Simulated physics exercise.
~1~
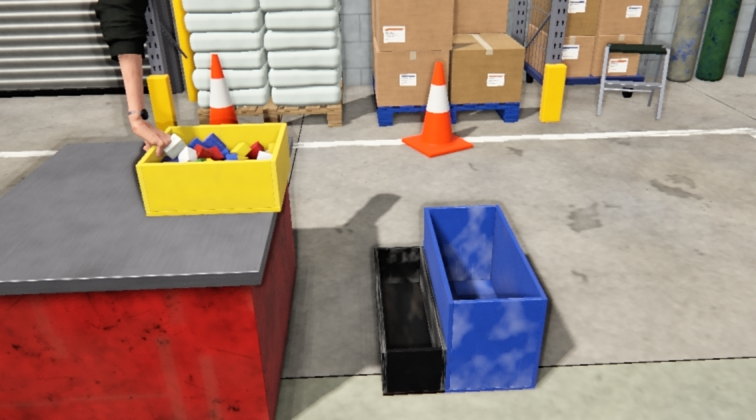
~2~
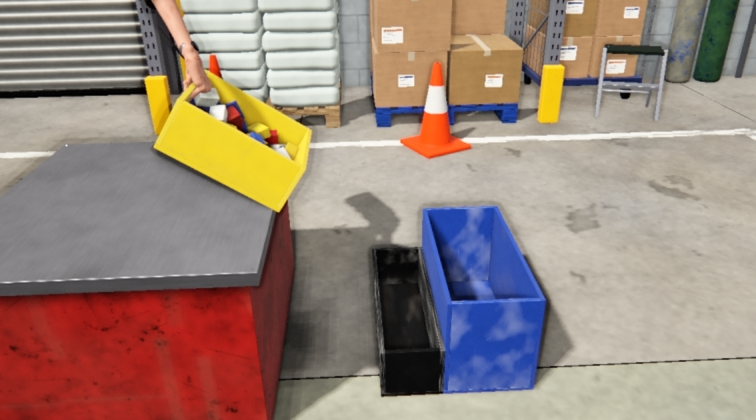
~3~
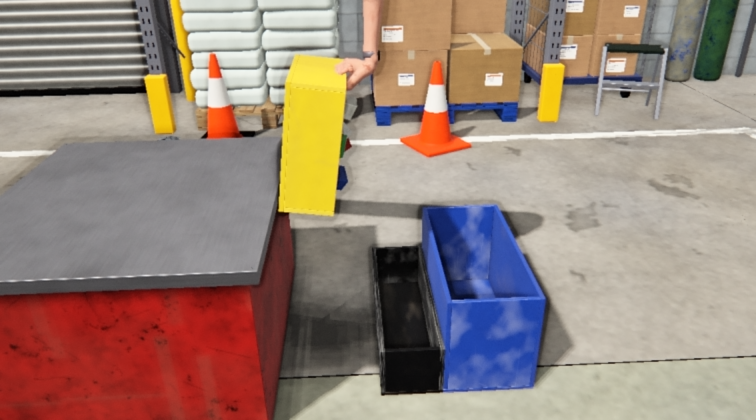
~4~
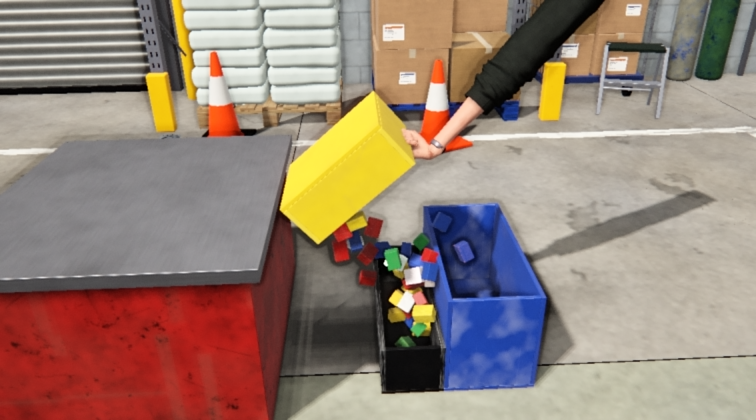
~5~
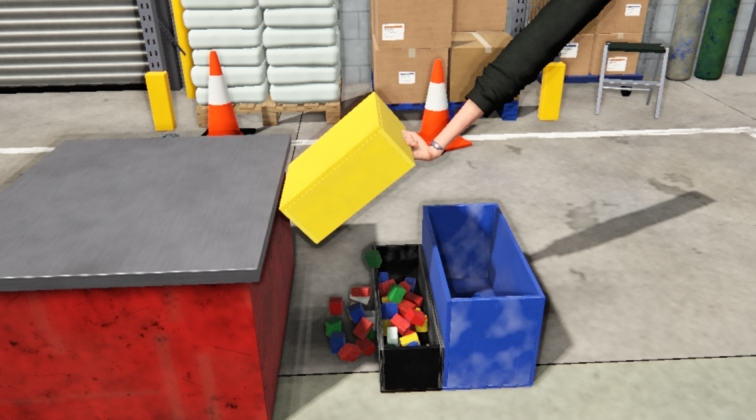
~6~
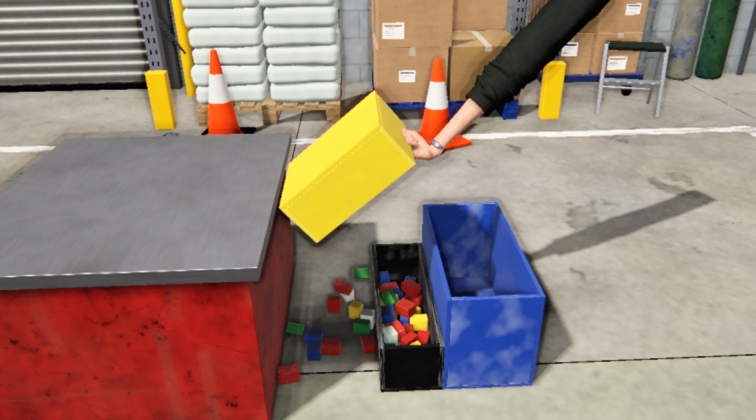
A hand tipping a yellow crate of colourful toy bricks off a bench, most landing in a black box, others scattering on the floor.
